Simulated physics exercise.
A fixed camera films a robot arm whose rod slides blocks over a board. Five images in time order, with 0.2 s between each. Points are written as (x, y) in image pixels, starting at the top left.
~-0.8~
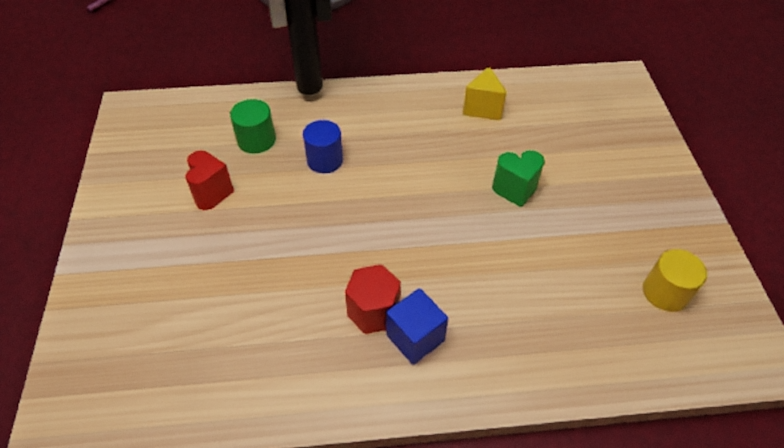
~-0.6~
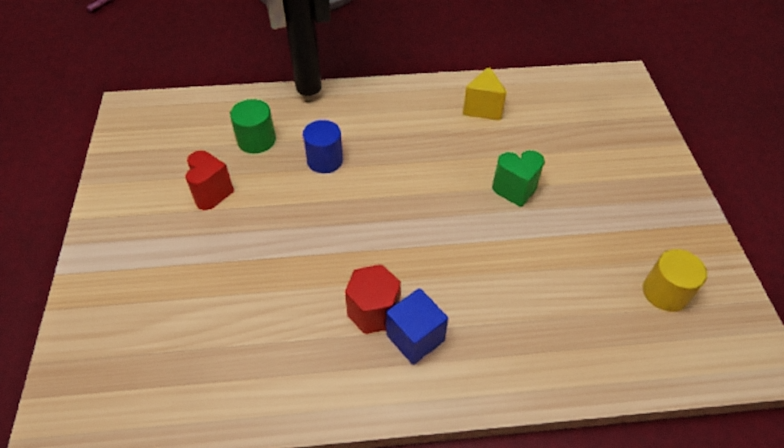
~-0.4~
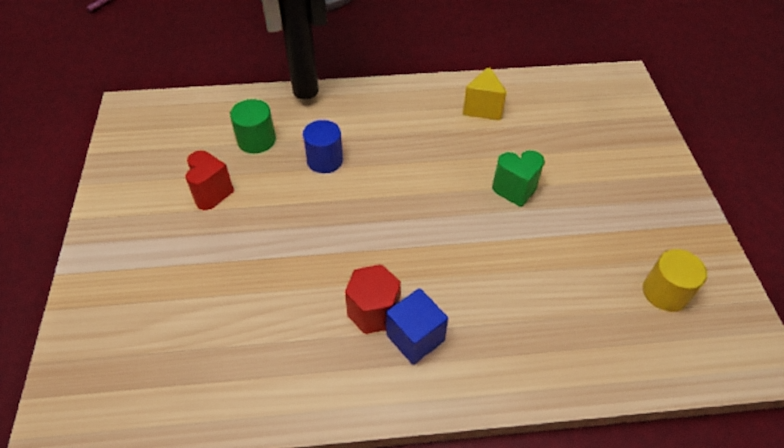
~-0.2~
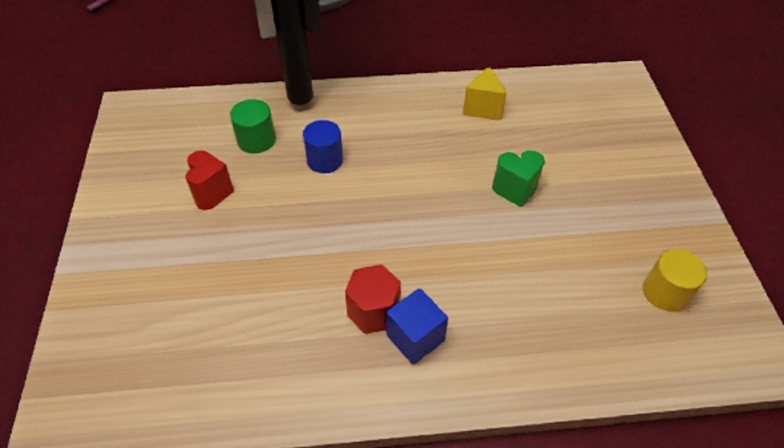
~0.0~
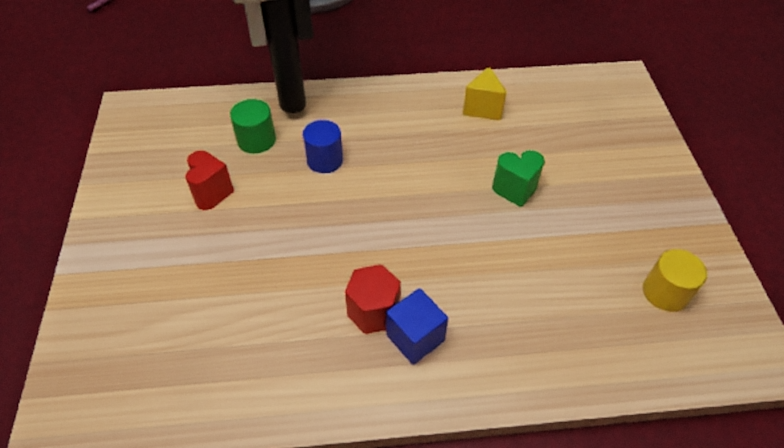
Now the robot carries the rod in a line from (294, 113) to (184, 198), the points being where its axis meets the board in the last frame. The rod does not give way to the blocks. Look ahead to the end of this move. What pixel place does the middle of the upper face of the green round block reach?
Roughly at (139, 164).
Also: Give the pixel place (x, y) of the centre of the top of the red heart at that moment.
For the centre of its top, I'd go with (182, 194).
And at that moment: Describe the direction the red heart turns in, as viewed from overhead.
Short answer: Counterclockwise.
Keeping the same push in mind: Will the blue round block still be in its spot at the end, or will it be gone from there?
That block is going to be left alone.
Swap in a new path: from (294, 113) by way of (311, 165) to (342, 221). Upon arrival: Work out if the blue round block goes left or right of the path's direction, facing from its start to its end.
It's going to go left.
On the path given first. One third of the way, rod (258, 132); green round block (224, 129).
Two thirds of the way, rod (220, 160); red heart (189, 177), turned 65° anticlockwise; green round block (178, 151).
At the end, rod (180, 190); red heart (182, 194), turned 70° anticlockwise; green round block (138, 164); blue round block still.
